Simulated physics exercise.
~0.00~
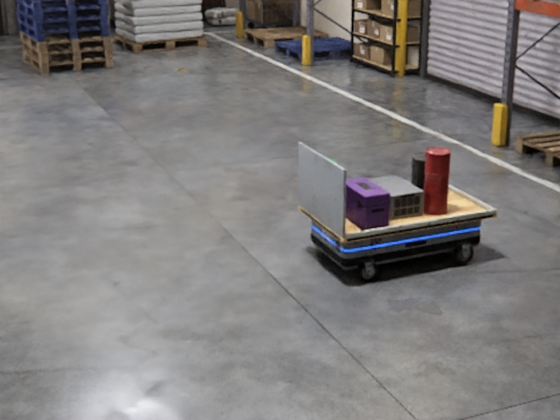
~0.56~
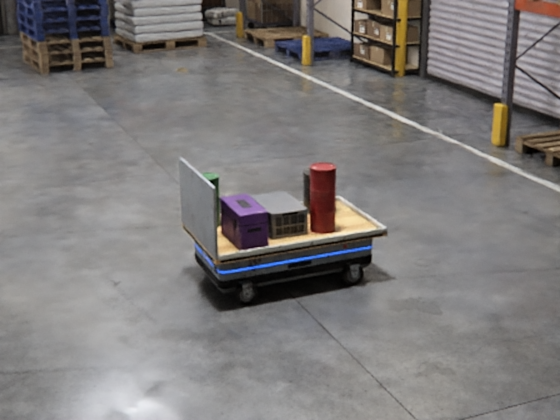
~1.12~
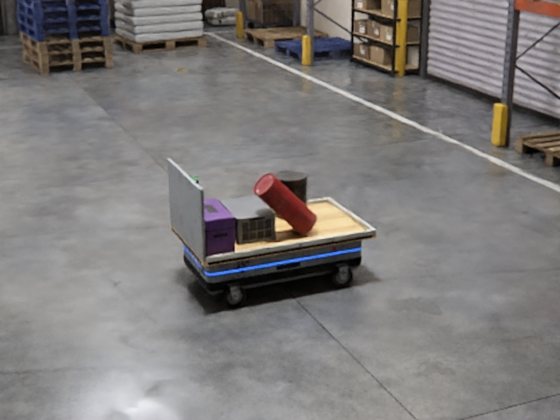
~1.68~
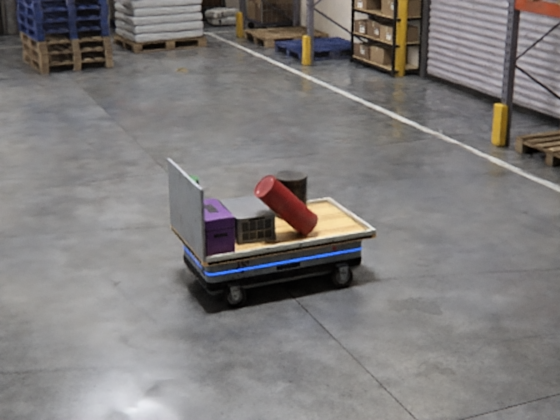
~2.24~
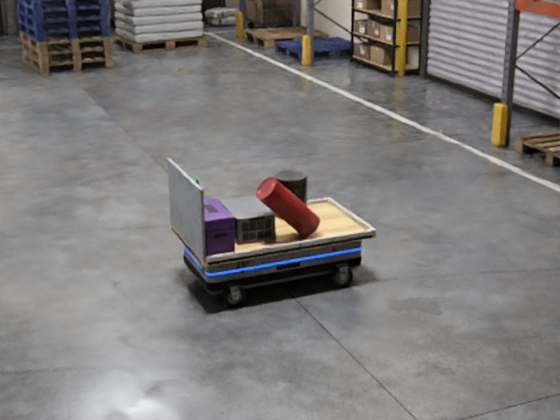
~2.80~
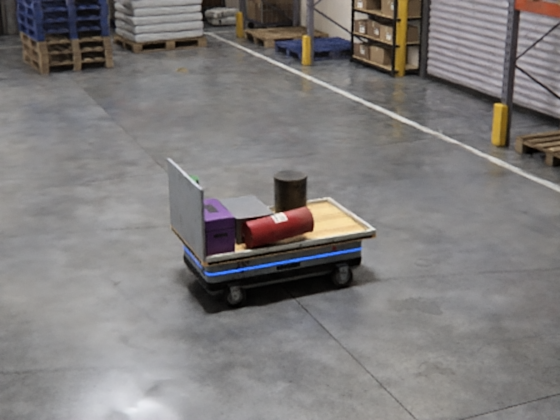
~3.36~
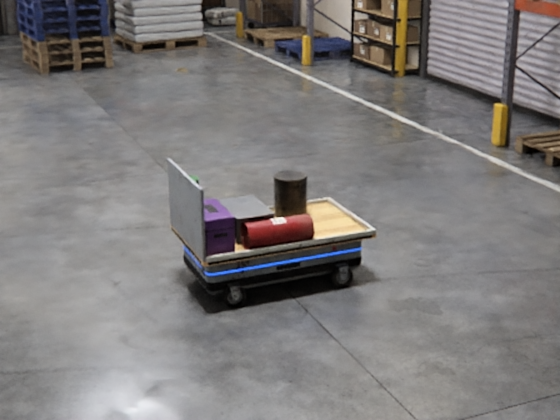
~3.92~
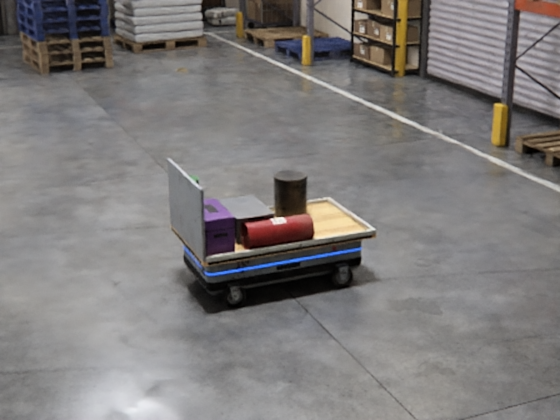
Red canister tipping over and ending on its side against a grey crate as a loaded robot cart rolls left and halts in a warehouse.
